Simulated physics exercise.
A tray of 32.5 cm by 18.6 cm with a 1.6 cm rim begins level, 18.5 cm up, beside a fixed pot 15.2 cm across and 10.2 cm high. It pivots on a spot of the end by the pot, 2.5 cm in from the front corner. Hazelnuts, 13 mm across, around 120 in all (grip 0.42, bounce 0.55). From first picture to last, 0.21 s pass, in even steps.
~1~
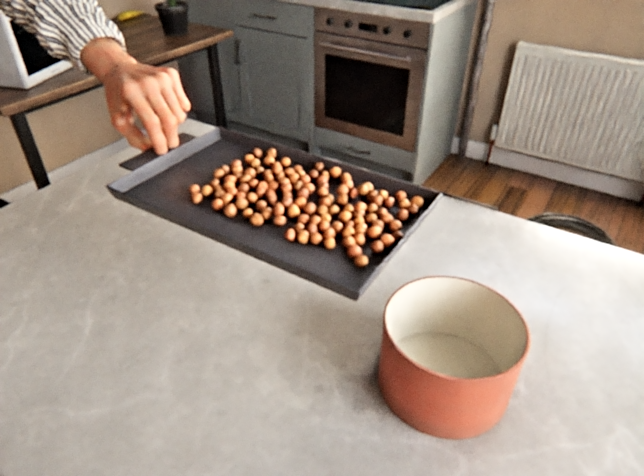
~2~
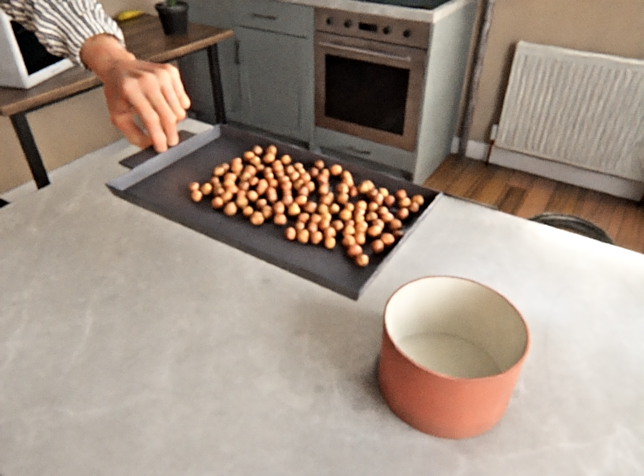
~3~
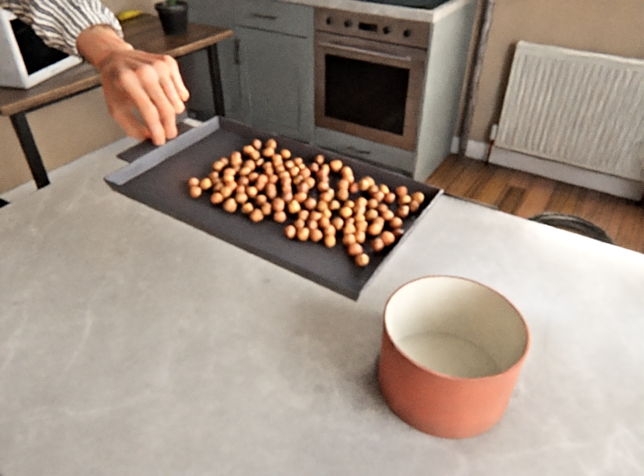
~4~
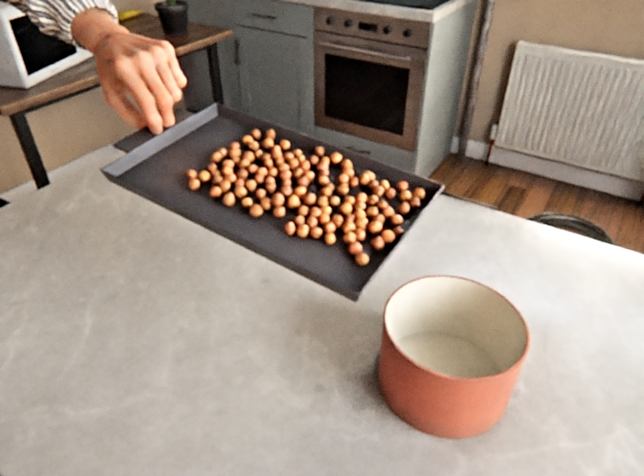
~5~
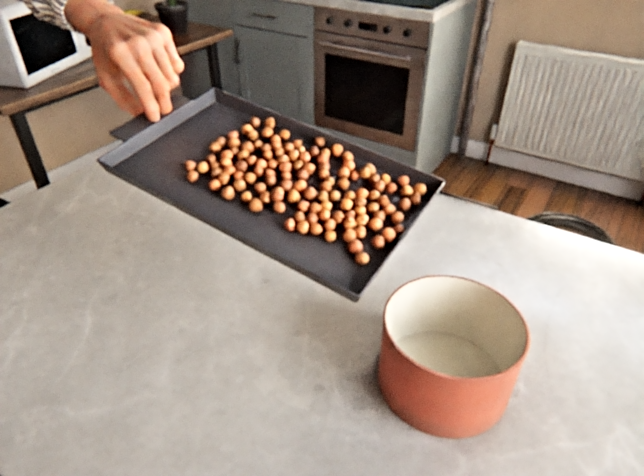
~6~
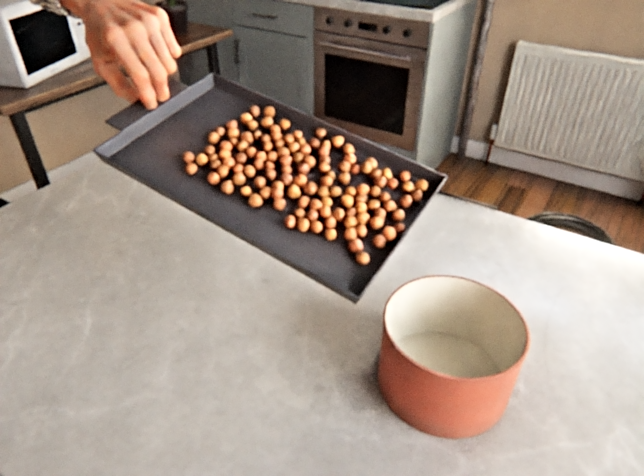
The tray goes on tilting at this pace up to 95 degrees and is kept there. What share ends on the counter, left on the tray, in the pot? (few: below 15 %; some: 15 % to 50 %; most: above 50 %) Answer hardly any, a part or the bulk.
On the counter: The bulk; left on the tray: Hardly any; in the pot: Hardly any.
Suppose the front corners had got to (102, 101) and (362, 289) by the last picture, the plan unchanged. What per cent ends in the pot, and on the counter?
Pot 75, counter 25.
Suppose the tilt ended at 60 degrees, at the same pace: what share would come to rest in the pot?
Then about 0 per cent.
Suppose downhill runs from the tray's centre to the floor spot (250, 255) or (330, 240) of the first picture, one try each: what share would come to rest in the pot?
Some 0 and 40 per cent.
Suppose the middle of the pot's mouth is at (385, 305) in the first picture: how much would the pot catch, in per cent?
Some 0 per cent.
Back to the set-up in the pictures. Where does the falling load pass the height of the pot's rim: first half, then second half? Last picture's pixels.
At about (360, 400), then at (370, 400).
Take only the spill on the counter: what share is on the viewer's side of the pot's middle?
Some 100 per cent.
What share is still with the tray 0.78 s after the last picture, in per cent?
Some 85 per cent of the load.
Then, 0.47 s after the last picture, tilt 52 degrees; the tray holds 100 %, the pot 0 %.
Then, 0.78 s after the last picture, tilt 78 degrees; the tray holds 85 %, the pot 0 %.
Then, 1.18 s after the last picture, tilt 95 degrees; the tray holds 0 %, the pot 0 %.
In the end, counter 100 %, tray 0 %, pot 0 %.
